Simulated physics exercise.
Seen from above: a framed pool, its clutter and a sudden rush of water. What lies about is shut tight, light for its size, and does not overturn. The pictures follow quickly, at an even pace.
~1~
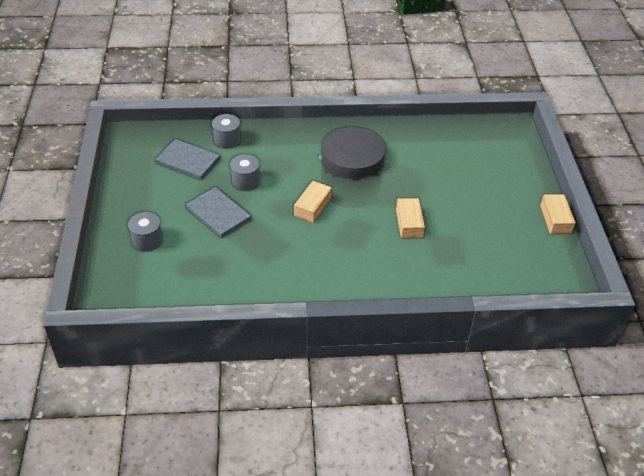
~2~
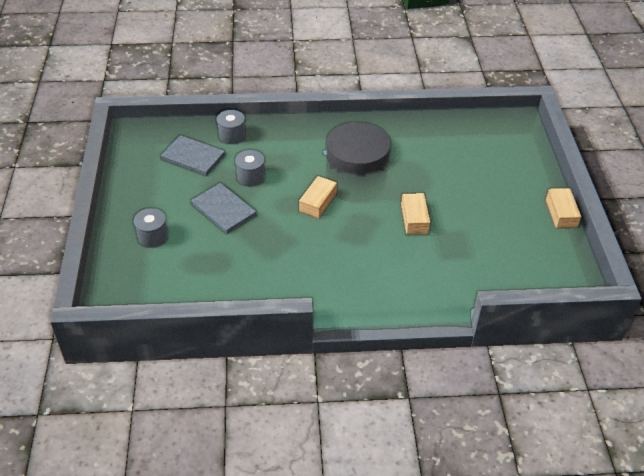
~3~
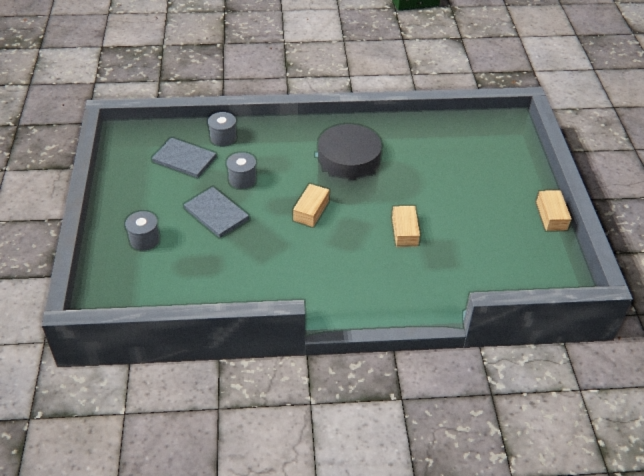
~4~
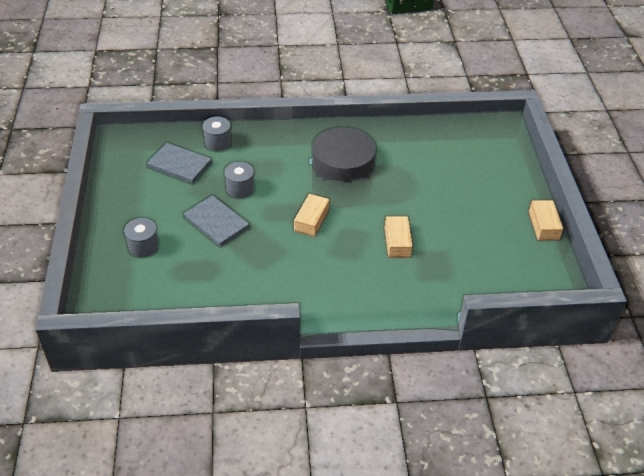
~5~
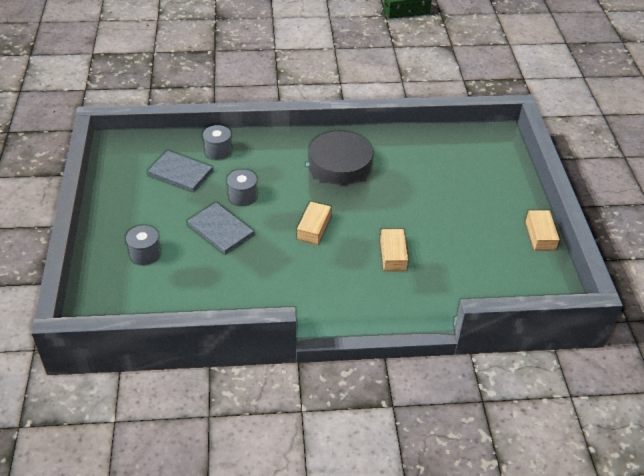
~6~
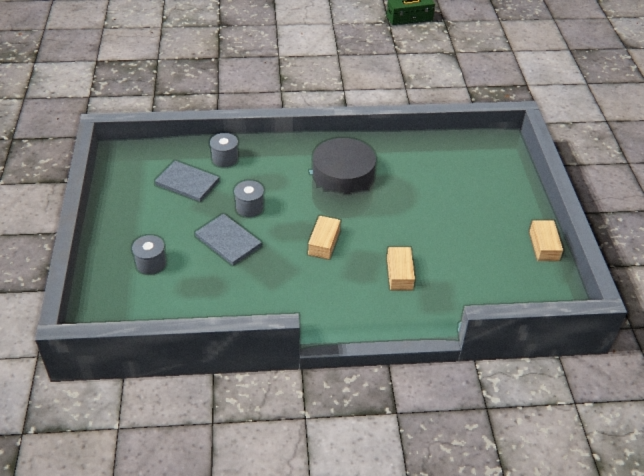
A dark-framed rectangular pool of green water sits on grey paving, seen from above at an angle. Three tan blocks float at the centre and right, with a round black object near the back, and three grey cylinders and two flat slabs on the left. A section of the front wall drops away, then the floating things drift slightly toward the front while the view shifts a little.
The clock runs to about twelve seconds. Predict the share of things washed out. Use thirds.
That comes to between one and two thirds.
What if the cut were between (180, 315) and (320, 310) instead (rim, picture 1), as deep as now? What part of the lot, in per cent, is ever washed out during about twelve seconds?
Near 50 in a hundred.
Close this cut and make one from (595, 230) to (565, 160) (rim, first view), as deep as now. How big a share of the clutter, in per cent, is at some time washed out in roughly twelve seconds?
I make it 20 per cent.
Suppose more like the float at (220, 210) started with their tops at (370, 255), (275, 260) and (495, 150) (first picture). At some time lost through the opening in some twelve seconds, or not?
One after the other: Out, out, inside.
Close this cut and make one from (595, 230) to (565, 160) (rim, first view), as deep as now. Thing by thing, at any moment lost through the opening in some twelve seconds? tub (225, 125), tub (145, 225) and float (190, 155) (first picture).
One after the other: Stays, kept in, still in.
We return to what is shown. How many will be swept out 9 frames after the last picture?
1 of them.
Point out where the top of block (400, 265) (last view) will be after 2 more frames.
Close to (404, 289).
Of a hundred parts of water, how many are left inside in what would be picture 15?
About 72 per cent.
A moment on, 0 of 8 are out; 8 afloat.
Next, 1 of 8 are out; 7 afloat.
Later, 2 of 8 are out; 6 afloat.
In the end, 3 of 8 are out; 5 afloat.
